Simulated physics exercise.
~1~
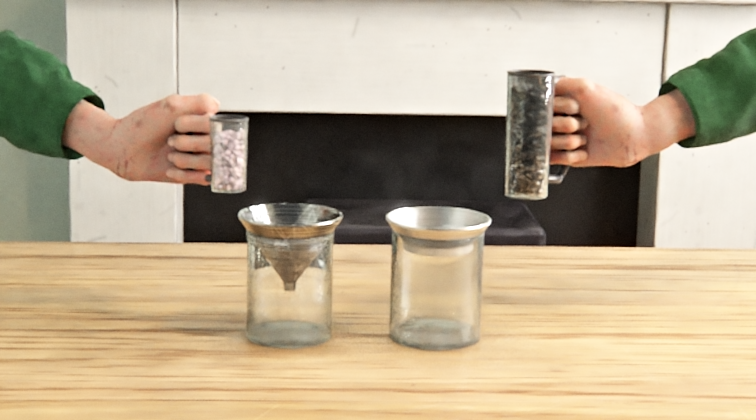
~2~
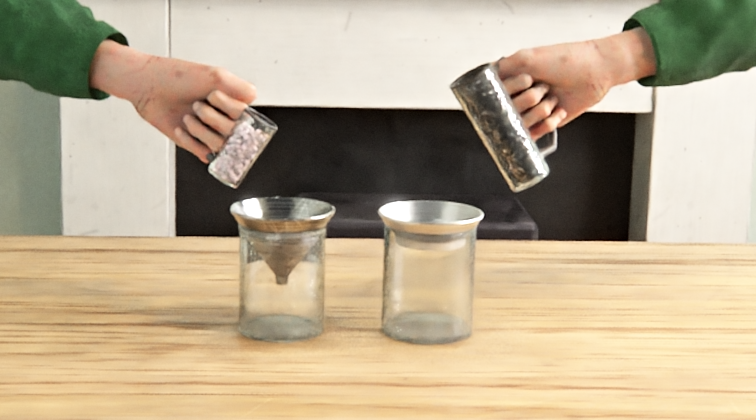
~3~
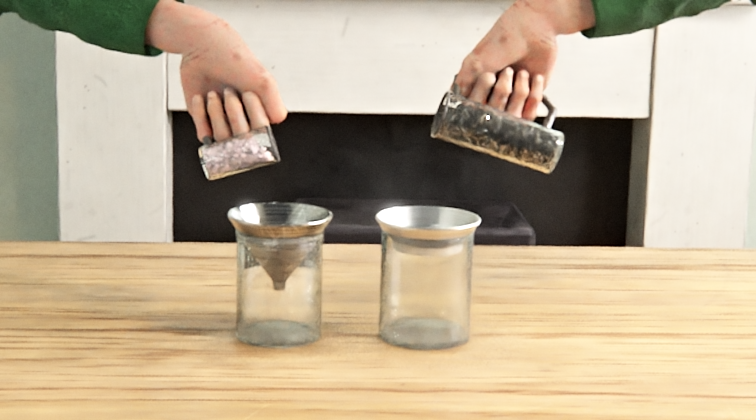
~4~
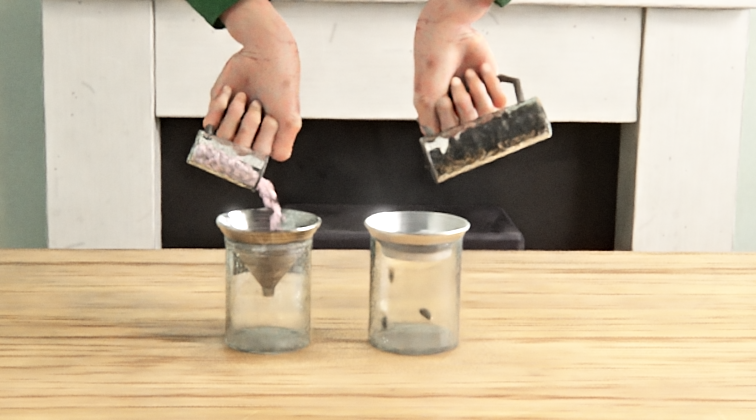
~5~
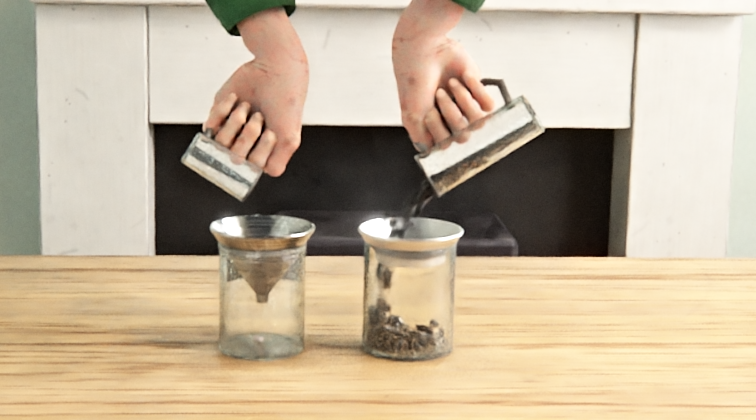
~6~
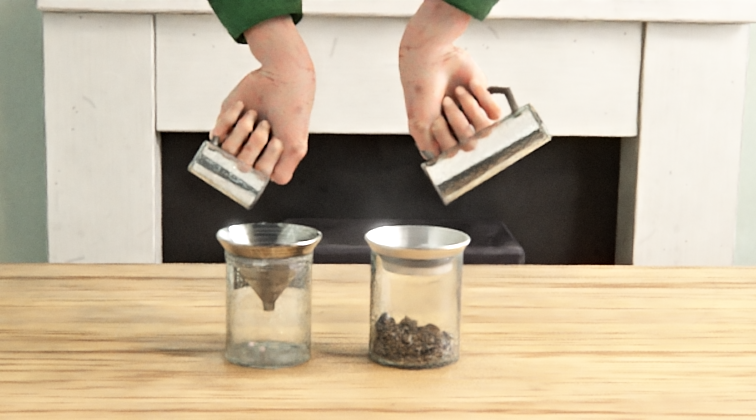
The footage shows two green-sleeved hands tipping a small glass of pale pink bits and a taller glass of dark bits into funnels on two jars. The left jar ends nearly empty, its bits held in the funnel, while the dark bits lie piled in the right jar.
